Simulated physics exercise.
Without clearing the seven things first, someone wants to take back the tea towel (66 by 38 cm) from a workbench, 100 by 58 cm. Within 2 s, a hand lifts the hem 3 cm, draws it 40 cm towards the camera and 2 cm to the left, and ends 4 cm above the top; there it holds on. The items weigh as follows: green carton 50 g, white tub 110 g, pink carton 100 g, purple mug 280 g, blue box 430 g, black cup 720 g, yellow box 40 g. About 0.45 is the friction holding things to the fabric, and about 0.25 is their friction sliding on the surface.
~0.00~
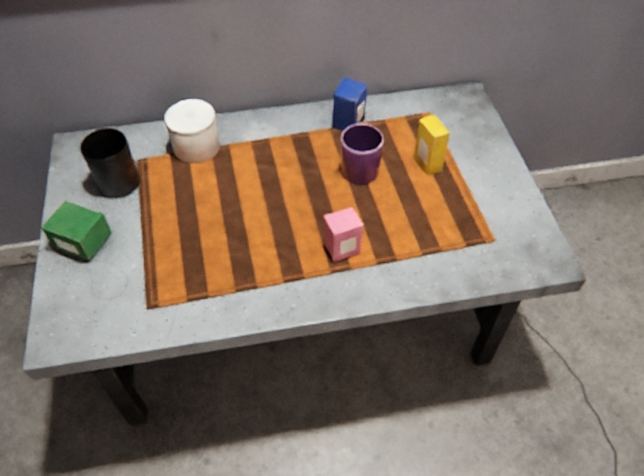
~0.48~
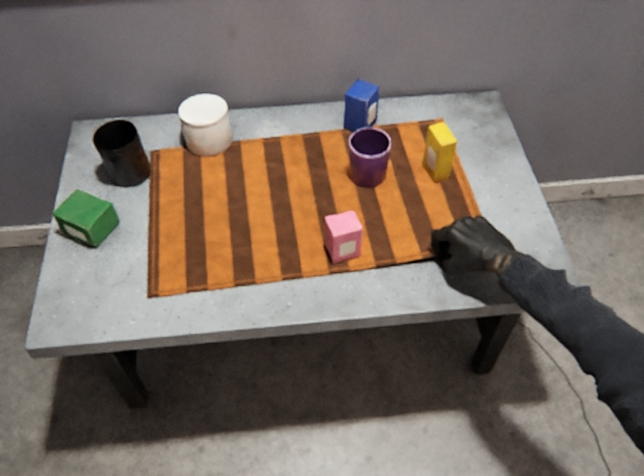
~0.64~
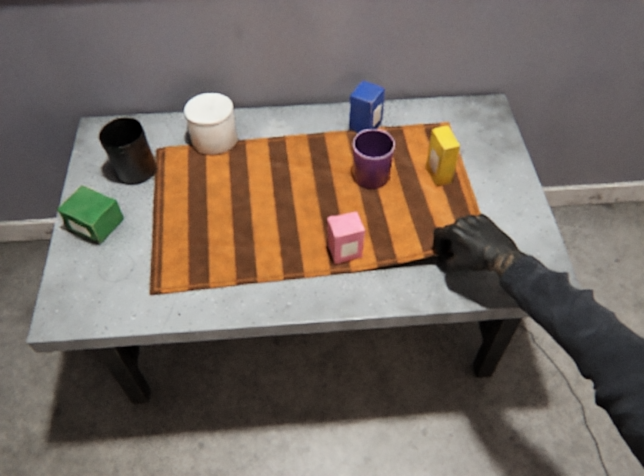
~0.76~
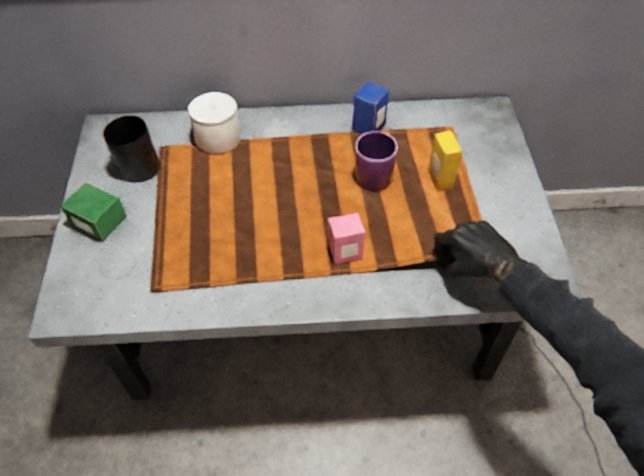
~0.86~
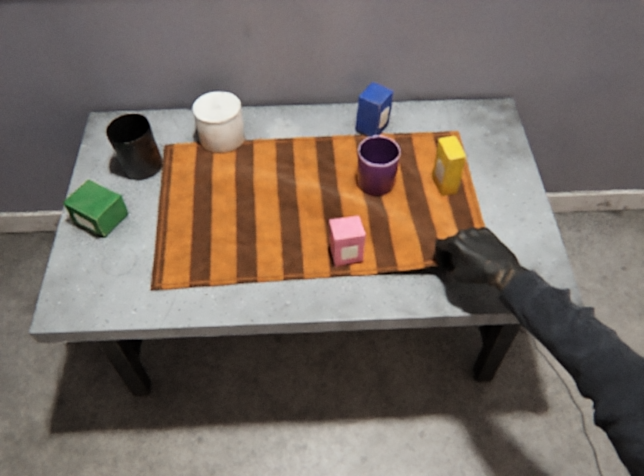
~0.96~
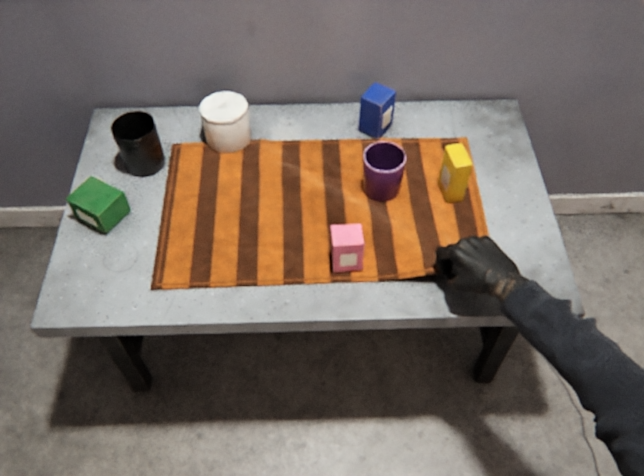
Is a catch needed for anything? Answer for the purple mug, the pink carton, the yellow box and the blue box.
Looks like the purple mug is done for. Looks like the pink carton is done for. Looks like the yellow box is done for. Looks like the blue box is fine up there.
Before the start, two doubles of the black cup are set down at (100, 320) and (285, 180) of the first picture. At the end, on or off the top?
In order: Holds on; comes off.
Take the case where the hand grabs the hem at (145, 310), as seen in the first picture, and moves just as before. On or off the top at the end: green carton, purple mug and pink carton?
If so, green carton is still on top, purple mug is still on top and pink carton comes off.
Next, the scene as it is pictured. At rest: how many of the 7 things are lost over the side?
3.
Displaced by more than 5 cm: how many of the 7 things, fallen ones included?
Count recorded: 4.
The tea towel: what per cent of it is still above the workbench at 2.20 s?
Roughly 50%.
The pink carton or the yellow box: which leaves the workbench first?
It's the pink one that goes before the other.
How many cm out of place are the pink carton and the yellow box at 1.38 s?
Pink carton: 10 cm; yellow box: 15 cm.
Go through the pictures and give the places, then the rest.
The first picture shows shows, purple mug (362, 138); pink carton (344, 220); yellow box (435, 125); blue box (350, 89); tea towel corners (147, 309) (495, 241).
The second picture shows shows, blue box (362, 91); tea towel corners (147, 298) (443, 119); grip (442, 255).
The third picture shows shows, tea towel corners (150, 295) (449, 122); grip (444, 253).
The fourth picture shows shows, yellow box (449, 142); tea towel corners (151, 292) (453, 127); grip (445, 259).
The fifth picture shows shows, purple mug (379, 150); pink carton (347, 227); yellow box (453, 147); tea towel corners (151, 290) (458, 131); grip (446, 265).
The sixth picture shows shows, purple mug (385, 156); pink carton (348, 234); yellow box (459, 155); blue box (378, 94); tea towel corners (151, 289) (173, 144) (467, 138); grip (446, 273).
By 1.4 s, 95 % of the tea towel is still over the top; yellow box 15 cm off its start, purple mug 13 cm off its start, pink carton 10 cm off its start.
By 1.8 s, 75 % of the tea towel is still over the top; yellow box 29 cm off its start, purple mug 26 cm off its start, pink carton on its side, 24 cm off its start.
By 2.2 s, 50 % of the tea towel is still over the top; yellow box over the edge, purple mug 37 cm off its start at (444, 300), pink carton over the edge.
By 2.6 s, 0 % of the tea towel is still over the top; yellow box over the edge, purple mug over the edge, pink carton over the edge.
By 4.2 s, 0 % of the tea towel is still over the top; yellow box over the edge, purple mug over the edge, pink carton over the edge, blue box 0 cm off its start at (378, 95).
